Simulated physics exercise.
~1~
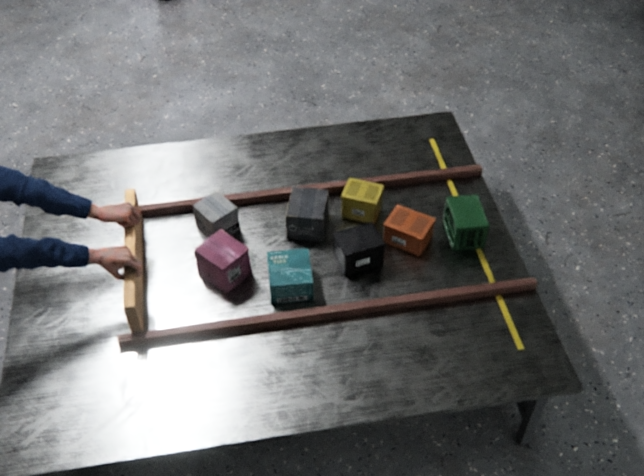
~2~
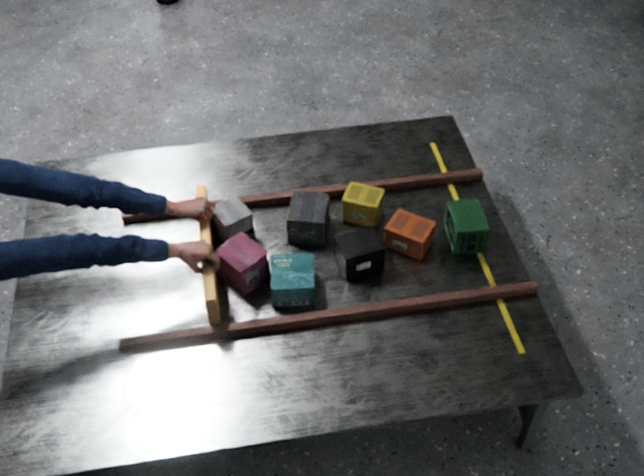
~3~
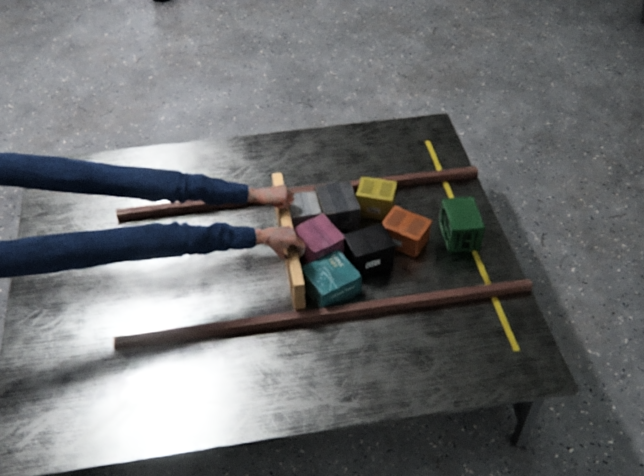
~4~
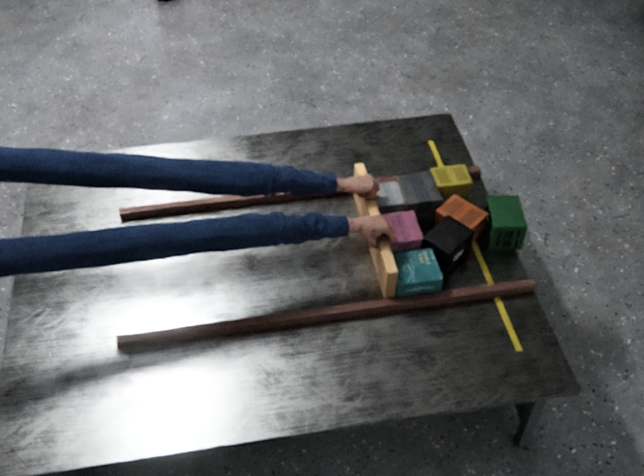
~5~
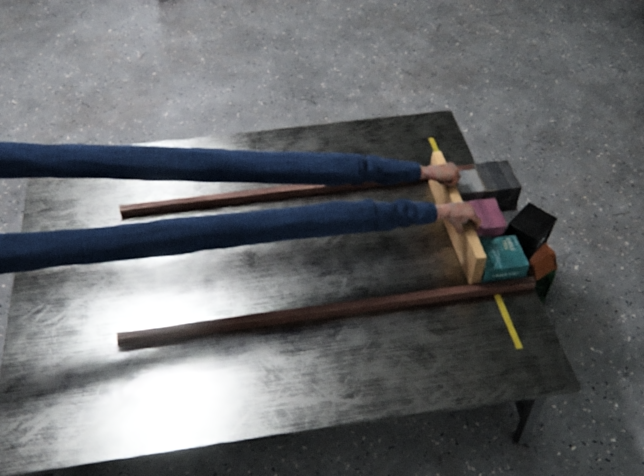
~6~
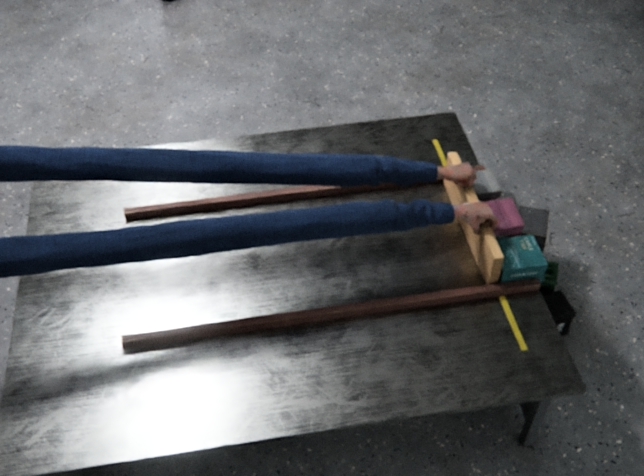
On a dark table with two rails, a pair of hands pushed a wooden plank rightward, bunching eight colored boxes together and driving them past the yellow tape, until five went over the edge, leaving the pink and turquoise ones by the plank.
